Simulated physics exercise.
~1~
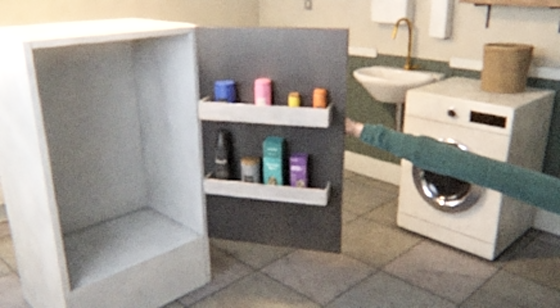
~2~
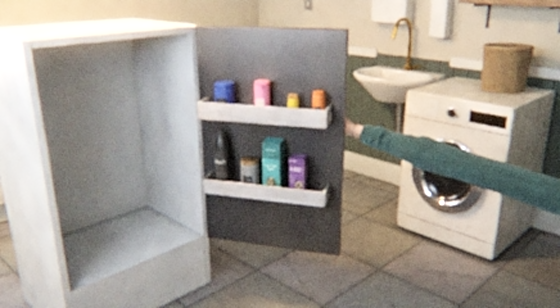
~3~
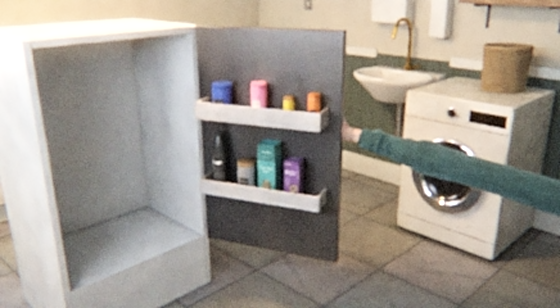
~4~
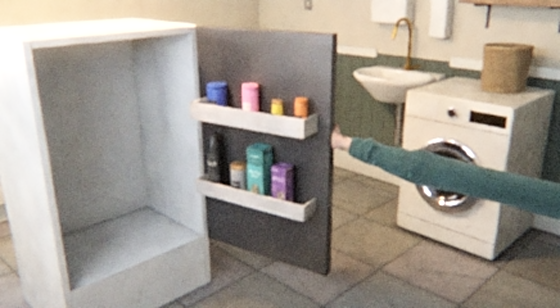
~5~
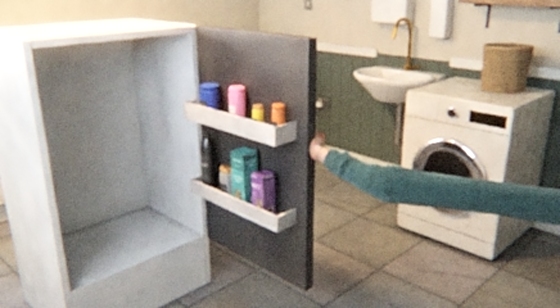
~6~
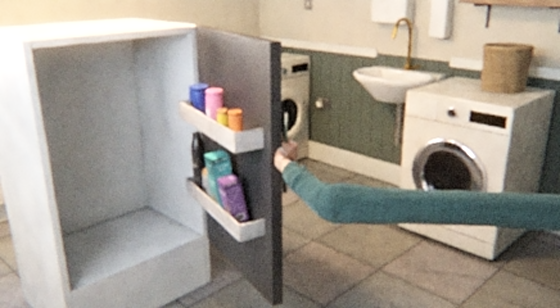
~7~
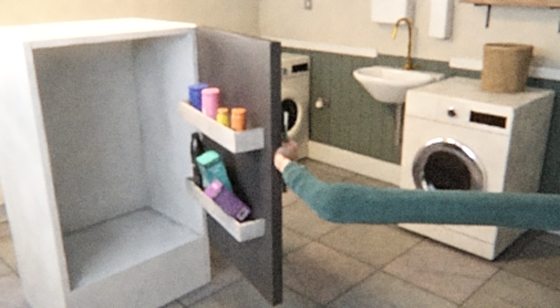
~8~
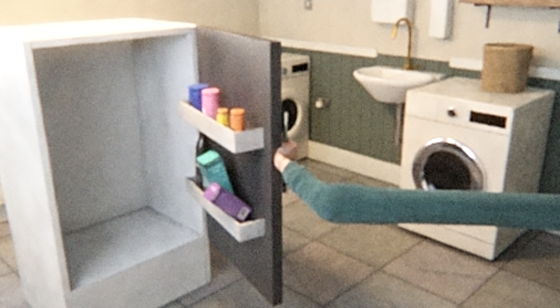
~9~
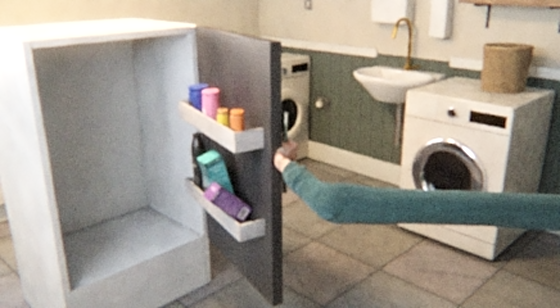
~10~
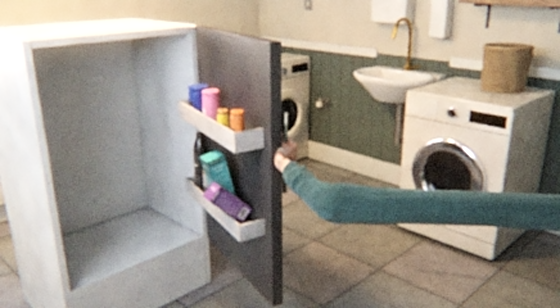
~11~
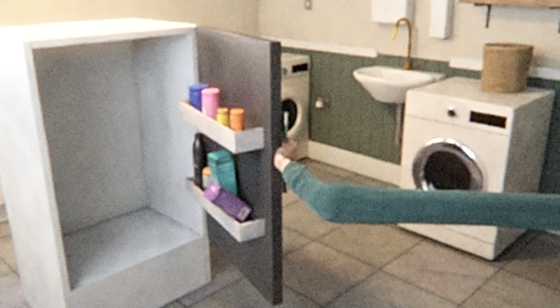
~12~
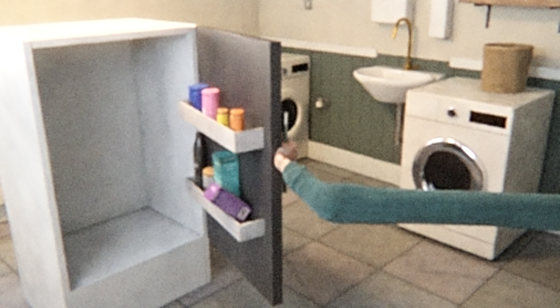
At the start, a white cabinet stands open, its grey door holding two white racks of colourful containers, while a green-sleeved arm reaches in from the right, near a sink and a washing machine. The hand pushes the door's edge leftward, slowly at first and then faster, swinging it partway toward the cabinet. As the door stops, the purple carton in the lower rack tips, and the turquoise one beside it tilts briefly before settling back. At the end, the door stays partly open, with the purple carton leaning hard and the other containers still in their racks.
